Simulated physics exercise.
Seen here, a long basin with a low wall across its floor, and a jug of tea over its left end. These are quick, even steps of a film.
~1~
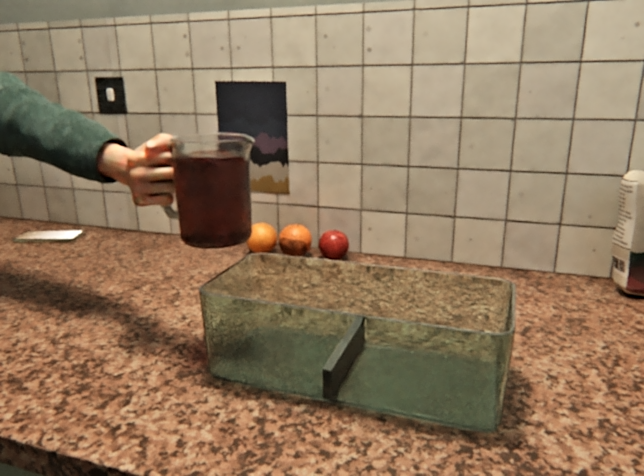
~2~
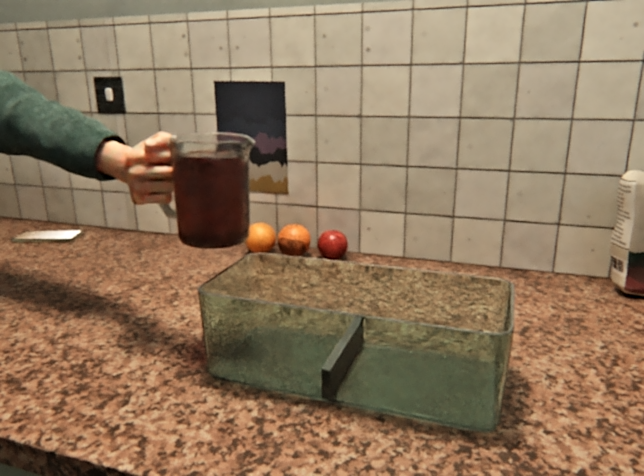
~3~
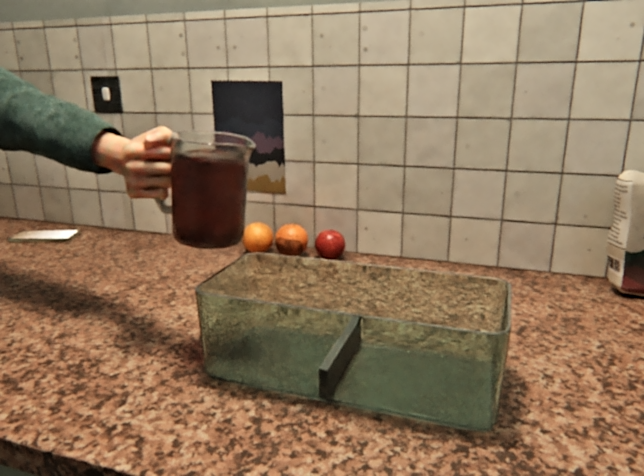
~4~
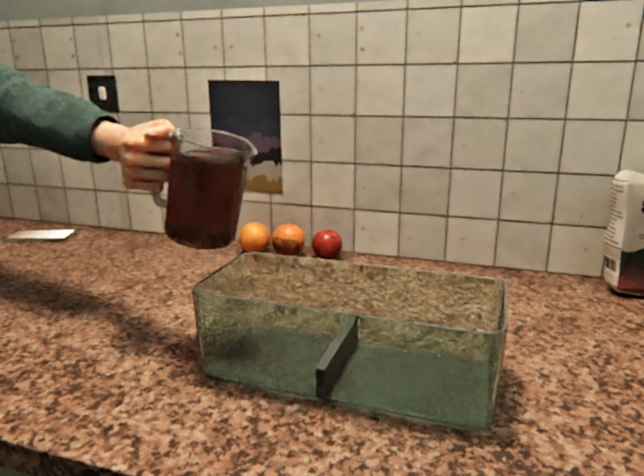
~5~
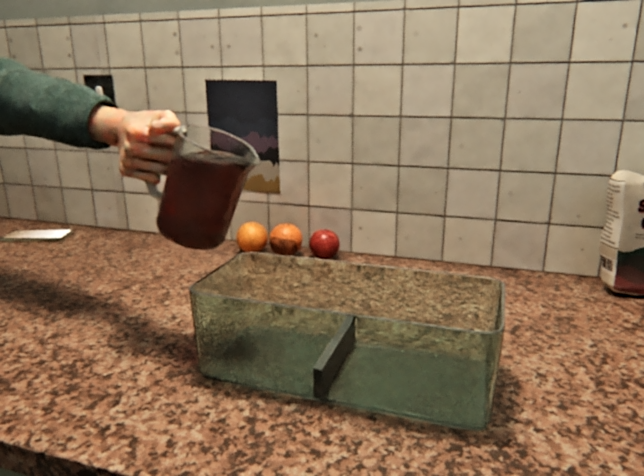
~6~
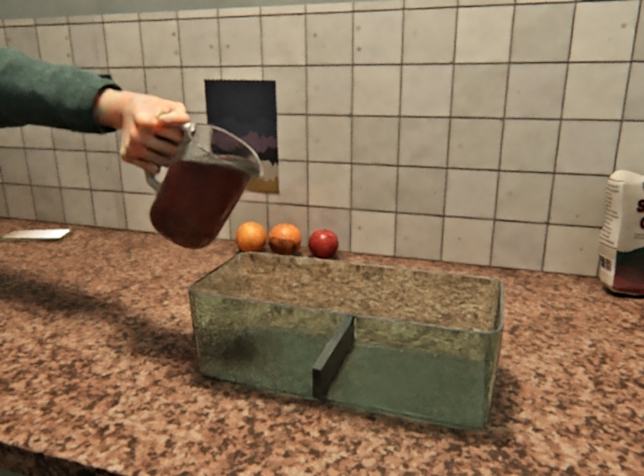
A hand in a green sleeve held a glass jug of dark reddish-brown tea above the left end of a long glass basin with a low wall inside, then steadily tilted it to the right.
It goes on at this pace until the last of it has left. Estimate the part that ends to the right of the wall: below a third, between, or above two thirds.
In the end under a third is right of the wall.
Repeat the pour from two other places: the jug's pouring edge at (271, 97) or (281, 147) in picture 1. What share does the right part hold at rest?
In turn 45 and 30 in a hundred.
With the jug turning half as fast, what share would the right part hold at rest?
Some 5 per cent.
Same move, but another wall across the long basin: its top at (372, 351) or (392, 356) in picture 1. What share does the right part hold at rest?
Near 15 % and 20 %.
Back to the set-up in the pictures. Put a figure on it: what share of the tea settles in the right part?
Close to 5 per cent.
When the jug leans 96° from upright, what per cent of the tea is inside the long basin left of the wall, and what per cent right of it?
The left part 15 per cent, the right part 0.
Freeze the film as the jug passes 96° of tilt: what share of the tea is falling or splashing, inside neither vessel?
Near 20 %.
A moment on, the jug is tipped on its side and 66 per cent is still to pour, 16 is left of the wall and 0 right of it.
Next, the jug is tipped right over and 19 per cent is still to pour, 66 is left of the wall and 1 right of it.
Then the jug is tipped right over and 3 per cent is still to pour, 85 is left of the wall and 6 right of it.
Later the jug is tipped right over and 0 per cent is still to pour, 89 is left of the wall and 7 right of it.
Finally, 89 per cent lies left of the wall, 7 right of it and 3 outside.
